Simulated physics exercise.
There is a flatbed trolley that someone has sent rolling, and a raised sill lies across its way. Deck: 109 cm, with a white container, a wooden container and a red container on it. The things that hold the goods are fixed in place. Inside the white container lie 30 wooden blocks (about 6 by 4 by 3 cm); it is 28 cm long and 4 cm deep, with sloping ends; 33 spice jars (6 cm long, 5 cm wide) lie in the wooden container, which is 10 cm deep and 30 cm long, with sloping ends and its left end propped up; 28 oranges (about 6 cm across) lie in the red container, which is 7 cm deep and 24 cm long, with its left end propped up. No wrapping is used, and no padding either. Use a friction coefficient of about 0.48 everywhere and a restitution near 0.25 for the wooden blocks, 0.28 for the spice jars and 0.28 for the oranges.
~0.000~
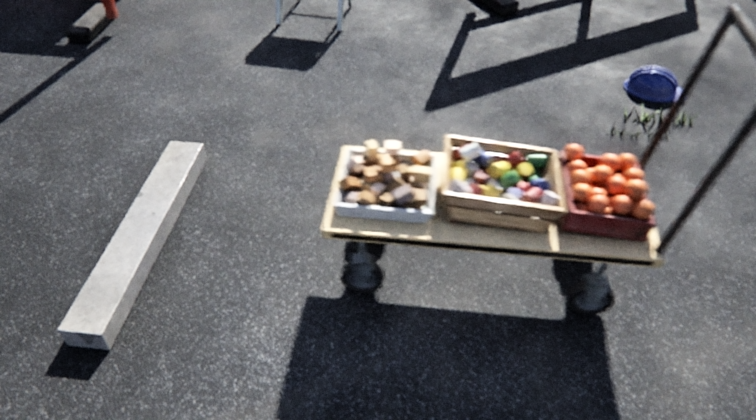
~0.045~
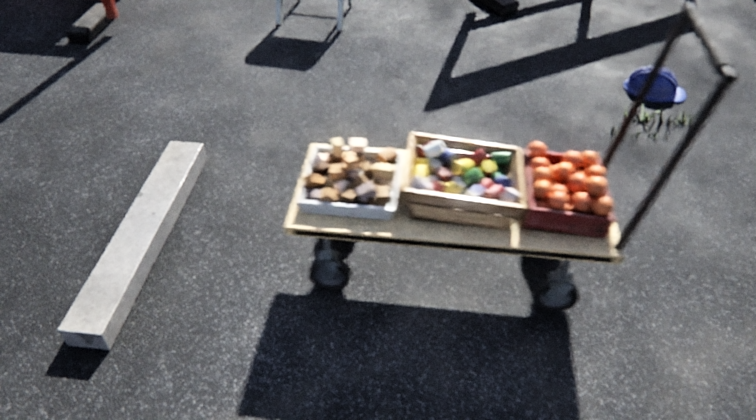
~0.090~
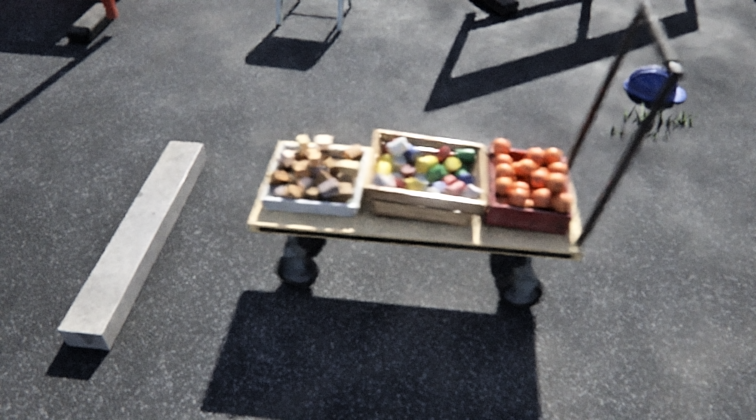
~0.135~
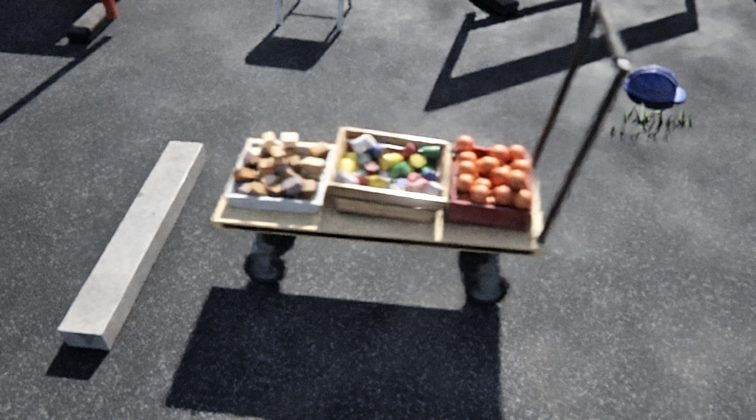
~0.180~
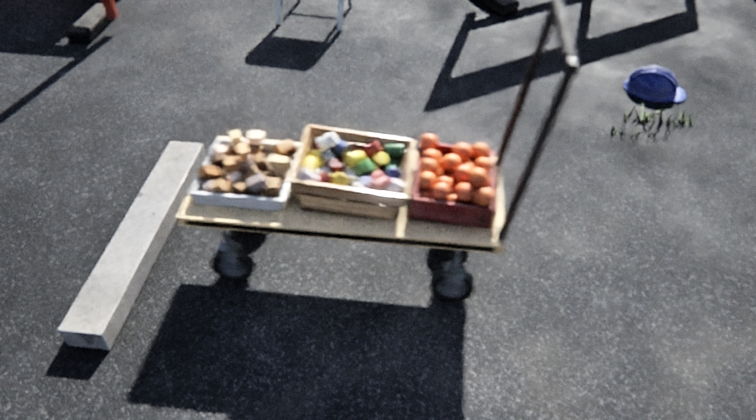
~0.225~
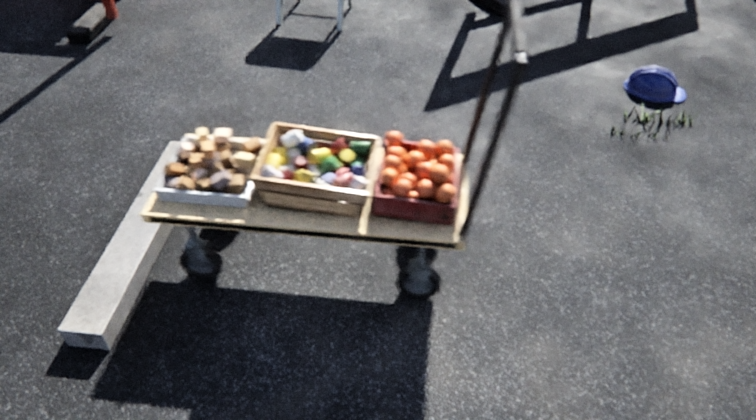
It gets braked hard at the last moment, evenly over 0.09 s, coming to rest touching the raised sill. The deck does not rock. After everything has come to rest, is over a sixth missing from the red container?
Escapees number beyond one in six.
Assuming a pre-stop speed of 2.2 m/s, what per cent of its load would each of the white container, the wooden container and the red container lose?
White container 20 %, wooden container 0 %, red container 20 %.
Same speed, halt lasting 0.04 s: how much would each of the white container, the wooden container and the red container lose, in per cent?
That way you'd get white container at 50, wooden container at 20, and red container at 30 percent.
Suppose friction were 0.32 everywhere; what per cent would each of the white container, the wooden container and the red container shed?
In that setup white container sheds 50 percent, wooden container sheds 0 percent, and red container sheds 40 percent.
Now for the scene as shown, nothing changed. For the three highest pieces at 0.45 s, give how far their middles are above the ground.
58 cm.
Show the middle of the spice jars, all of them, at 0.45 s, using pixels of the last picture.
I'd put the middle close to (267, 164).
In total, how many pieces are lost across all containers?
Roughly 25 pieces.
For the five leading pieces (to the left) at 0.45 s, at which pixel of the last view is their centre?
They're centred near (75, 144).
After 0.23 s, the brake bites.
After 0.33 s, white container 27 in, 3 out, wooden container 33 in, 0 out and red container 26 in, 2 out.
After 0.45 s, white container 18 in, 12 out, wooden container 31 in, 2 out and red container 20 in, 8 out.
After 0.68 s, white container 17 in, 13 out, wooden container 31 in, 2 out and red container 20 in, 8 out.
Outcome (at 1.18 s), white container 17 in, 13 out, wooden container 31 in, 2 out and red container 20 in, 8 out. Asked share, 8 of 28, 29 per cent.
